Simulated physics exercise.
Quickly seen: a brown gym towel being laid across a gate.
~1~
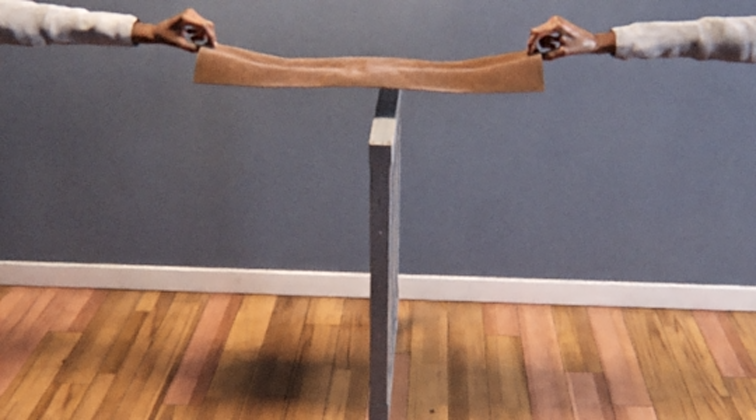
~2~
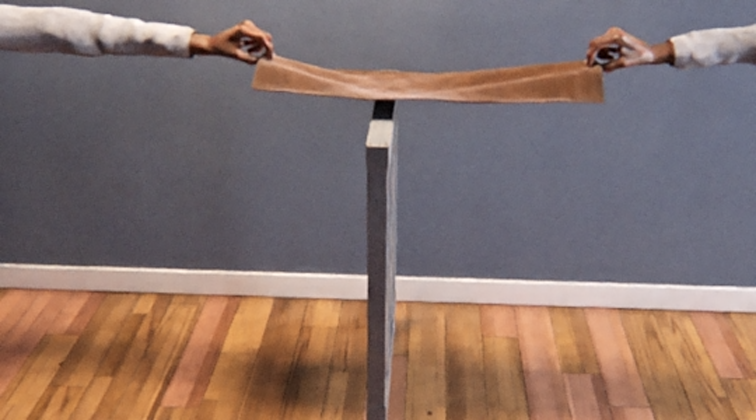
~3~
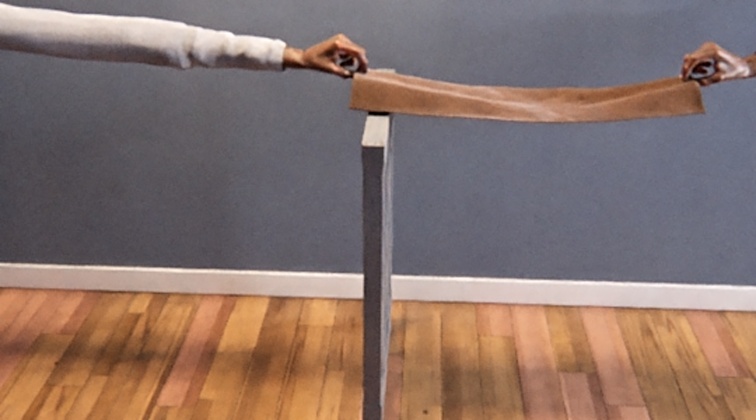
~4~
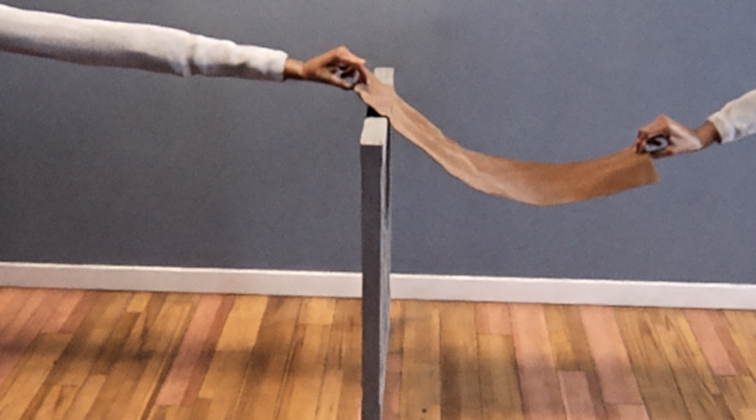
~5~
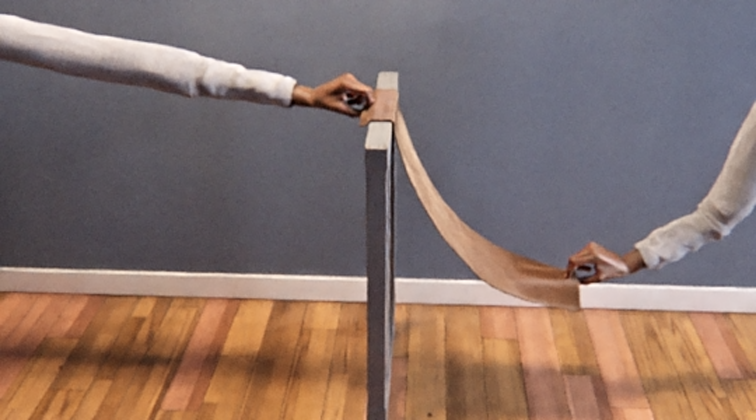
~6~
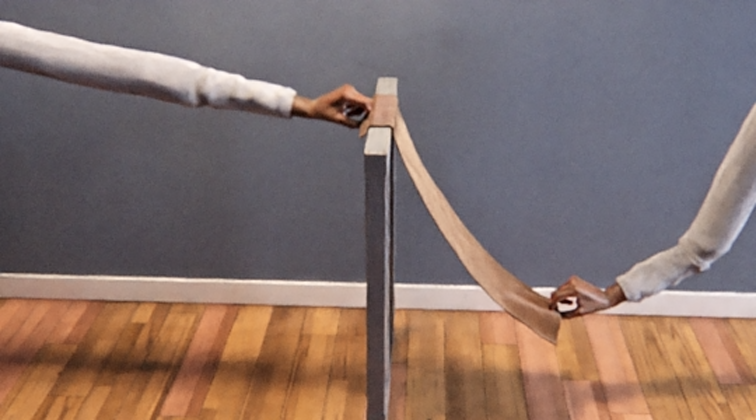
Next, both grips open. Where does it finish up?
It finishes up fallen to the right.
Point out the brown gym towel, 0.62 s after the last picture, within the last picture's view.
Near (446, 391).
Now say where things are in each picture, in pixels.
Left end (199, 83); right end (538, 92); top of the gate (381, 149), in the first picture.
Left end (257, 90); right end (598, 103), in the second picture.
Left end (355, 109); right end (699, 114); top of the gate (373, 150), in the third picture.
Left end (361, 98); right end (655, 183), in the fourth picture.
Left end (365, 125); right end (576, 312), in the fifth picture.
Left end (364, 136); right end (553, 343); far more of it on the right, in the sixth picture.
Then, 0.22 s later than the last view, gym towel sliding right.
Then, 0.42 s later than the last view, gym towel clear of the top and falling near (448, 359).
Then, 0.62 s later than the last view, gym towel in a heap on the floor near (446, 391).
Finally, gym towel in a heap on the floor near (447, 392). The brown gym towel runs off to the right.
